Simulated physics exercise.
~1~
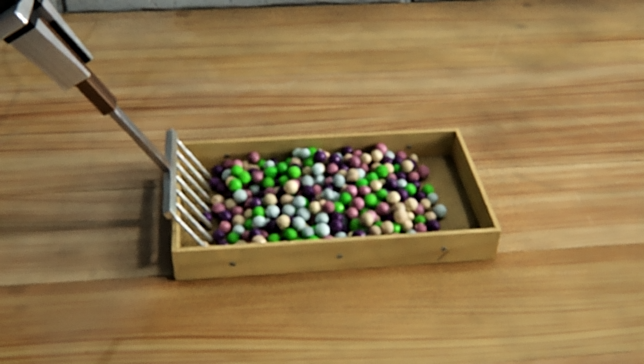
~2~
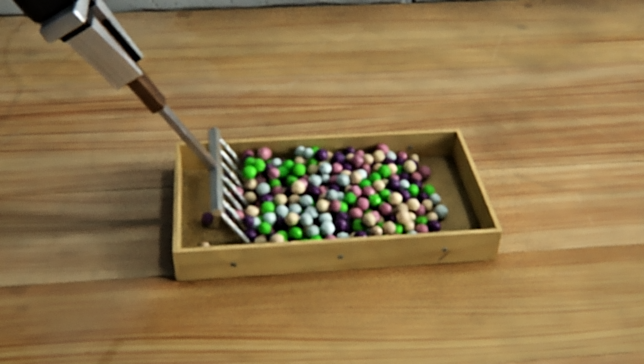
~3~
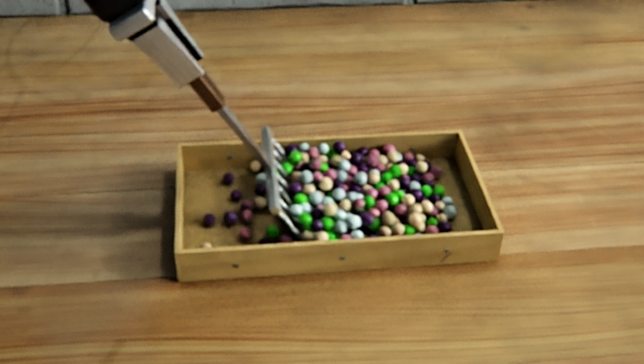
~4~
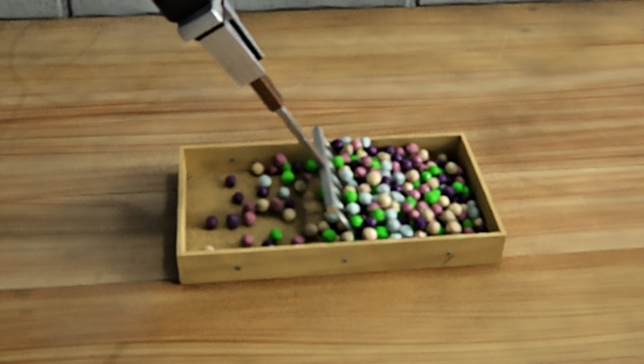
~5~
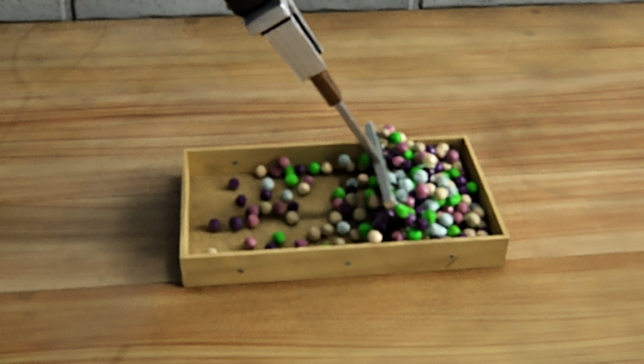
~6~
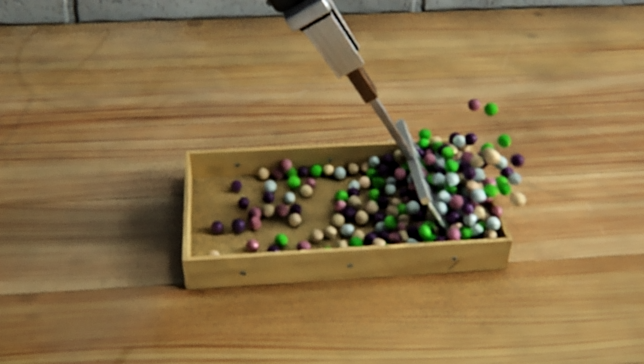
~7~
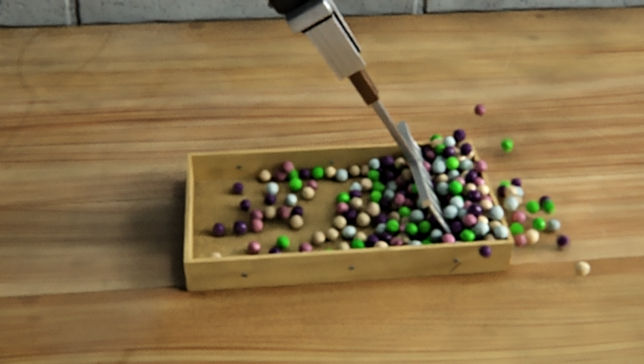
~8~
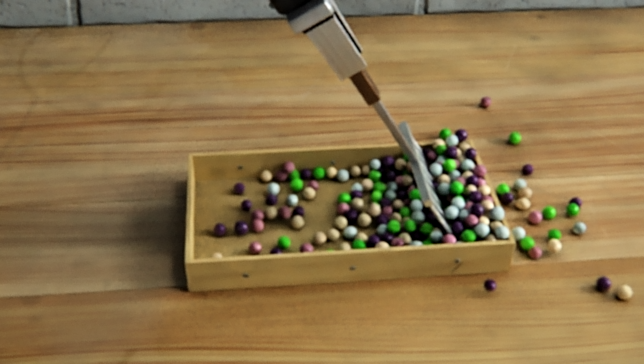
A rake pushes colourful balls rightward along a wooden tray, spilling some onto the table.
